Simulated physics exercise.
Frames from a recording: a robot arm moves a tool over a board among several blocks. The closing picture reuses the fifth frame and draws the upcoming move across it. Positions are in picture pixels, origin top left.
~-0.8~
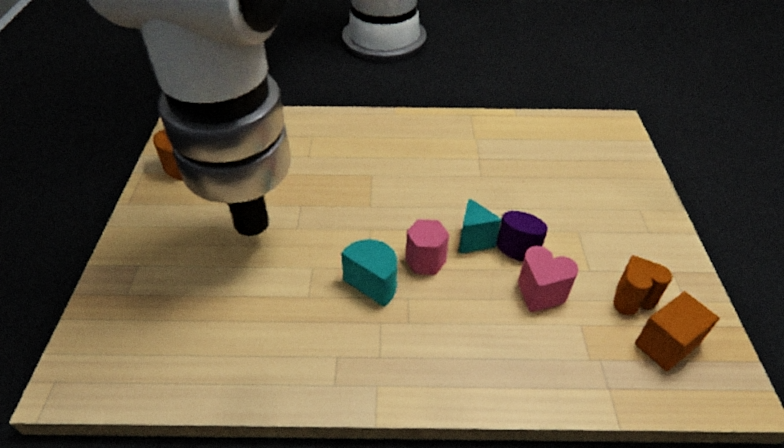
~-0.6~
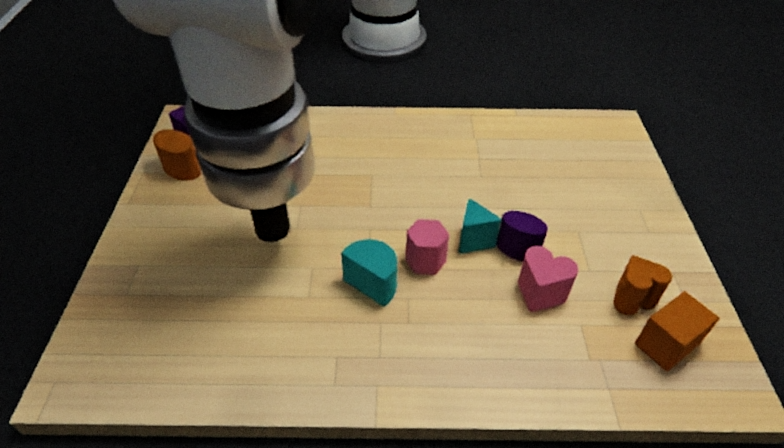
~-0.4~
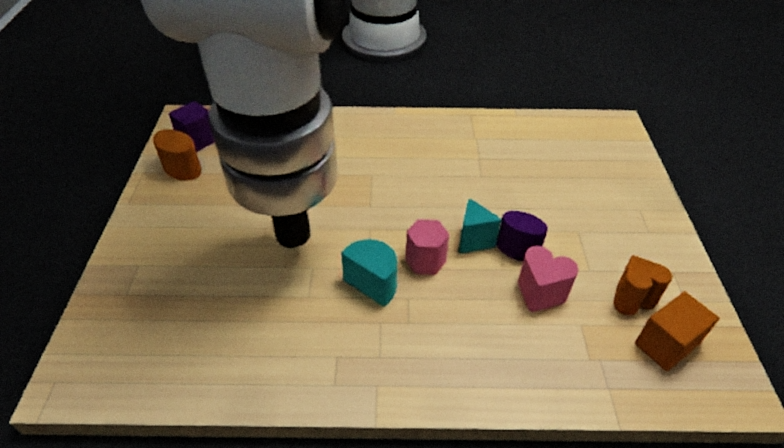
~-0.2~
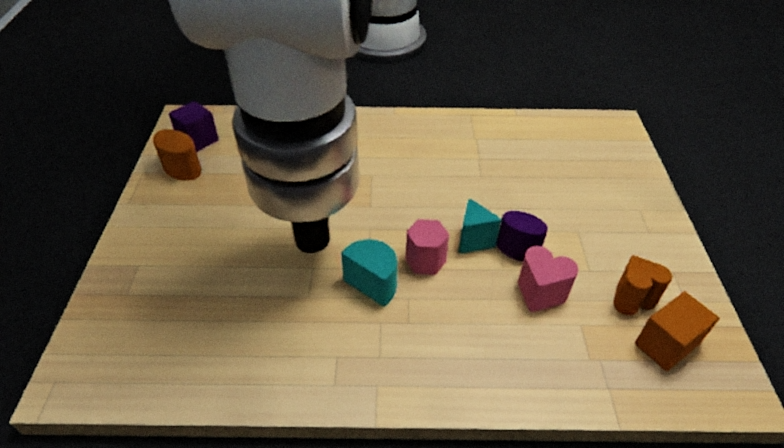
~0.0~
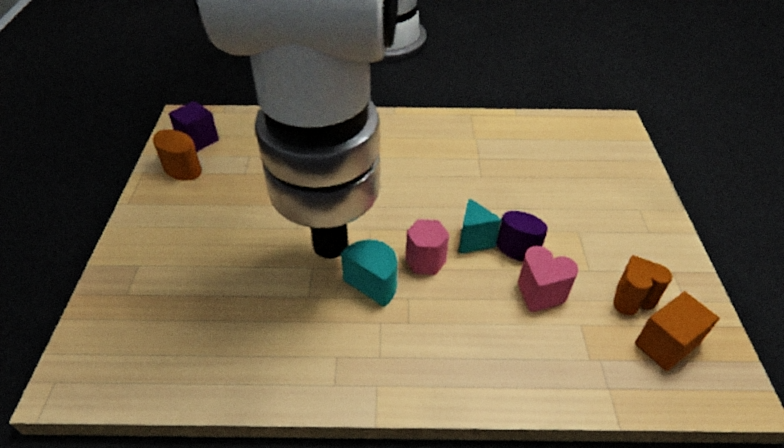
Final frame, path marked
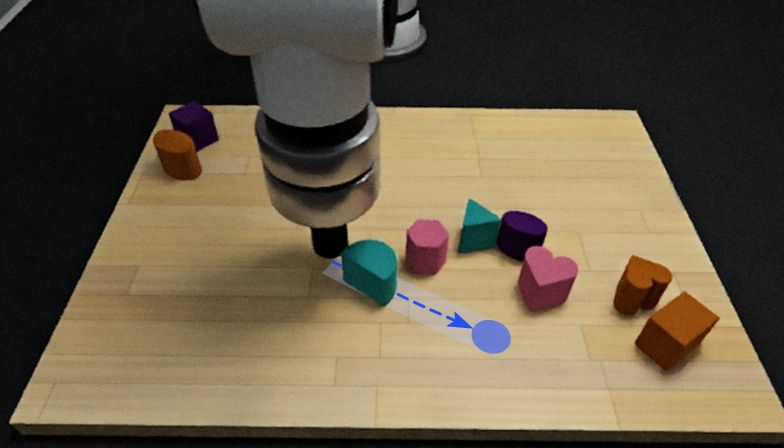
On a wooden board, a robot arm moves its black-tipped tool rightward to beside a turquoise D-shaped block while the blocks stay still.
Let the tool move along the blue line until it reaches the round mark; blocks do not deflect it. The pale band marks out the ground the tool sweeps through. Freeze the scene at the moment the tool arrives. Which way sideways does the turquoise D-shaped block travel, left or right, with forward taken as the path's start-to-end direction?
Left.
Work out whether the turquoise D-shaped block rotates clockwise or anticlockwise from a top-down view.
Viewed from the top, it goes anticlockwise.
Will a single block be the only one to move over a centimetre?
In short: Yes.
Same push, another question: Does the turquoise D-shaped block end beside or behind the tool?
My answer is no.
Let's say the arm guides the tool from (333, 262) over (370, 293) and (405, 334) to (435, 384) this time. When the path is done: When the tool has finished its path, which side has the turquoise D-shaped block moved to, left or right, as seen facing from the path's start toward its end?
It goes toward the left-hand side.
Path on the board, in a line from (333, 262) to (491, 336).
What follows on the original path. One third of the way, tool at (381, 270); turquoise D-shaped block at (424, 276).
Two thirds of the way, tool at (435, 295); turquoise D-shaped block at (485, 296), turned 30° anticlockwise.
At the end, tool at (495, 321); turquoise D-shaped block at (545, 307), turned 65° anticlockwise; pink hexagon in place.
